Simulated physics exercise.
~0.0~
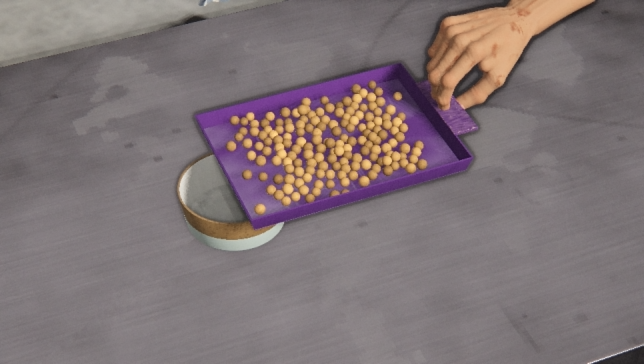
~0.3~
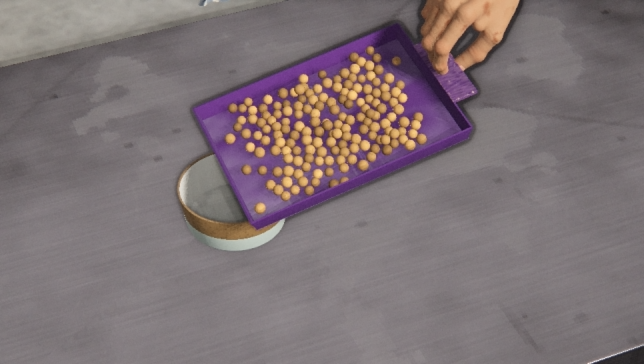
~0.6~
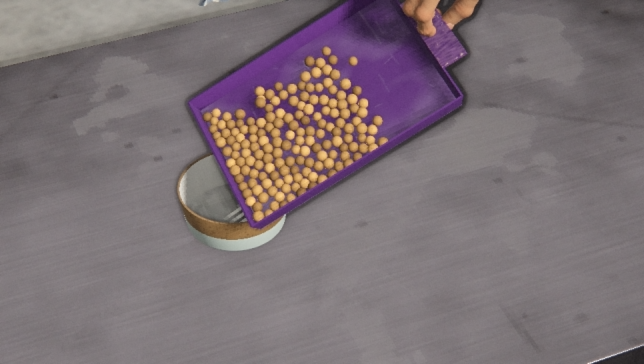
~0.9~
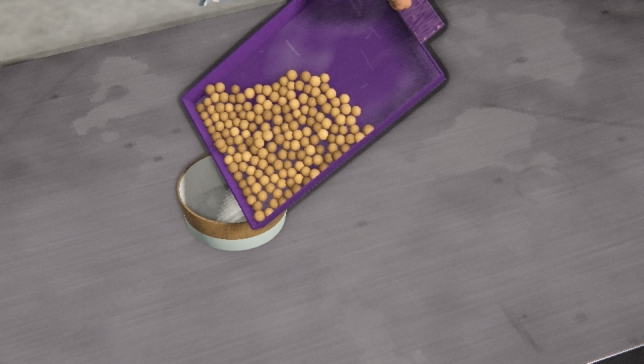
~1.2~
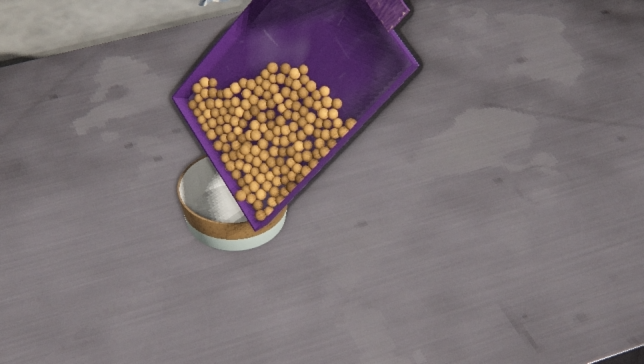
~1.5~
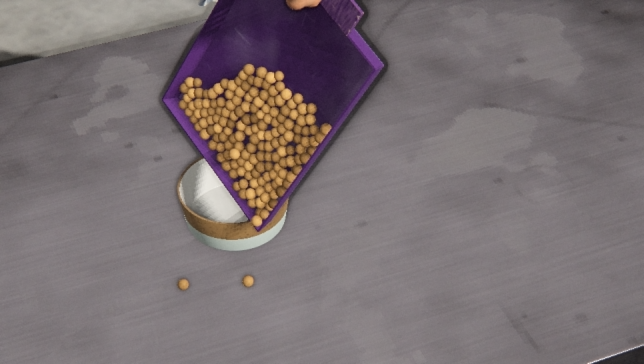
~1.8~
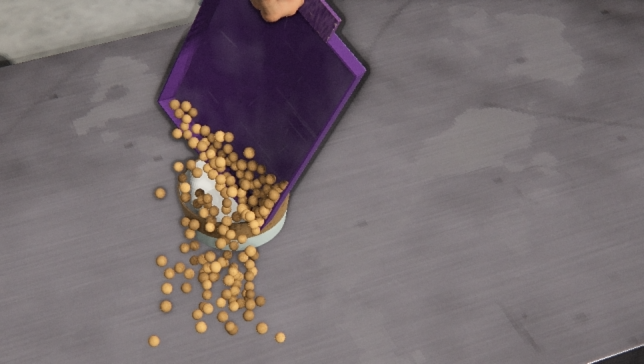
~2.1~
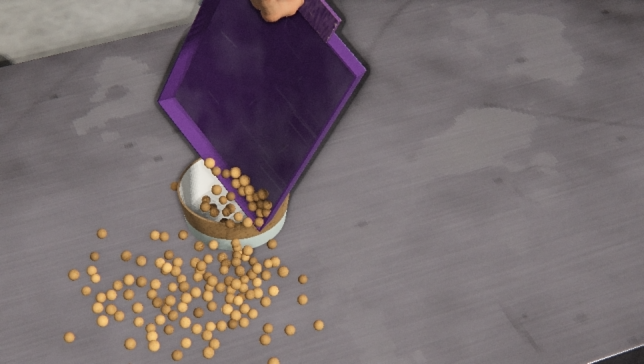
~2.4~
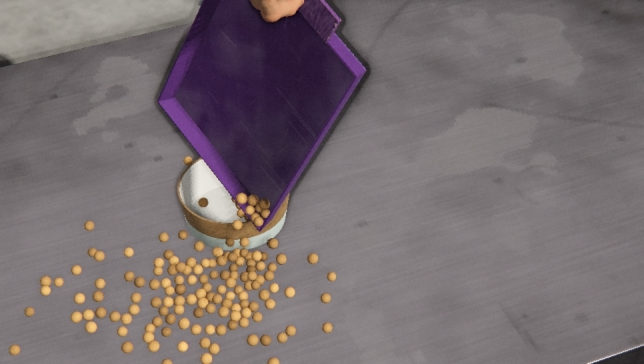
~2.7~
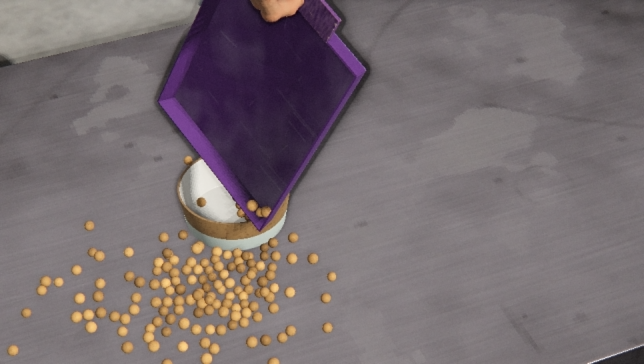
In this clip, a hand tilts a purple tray of small tan beads over a bowl on a gray table, and the beads slide to the lower corner and pour out, most ending scattered across the tabletop with only a few around the bowl's opening.
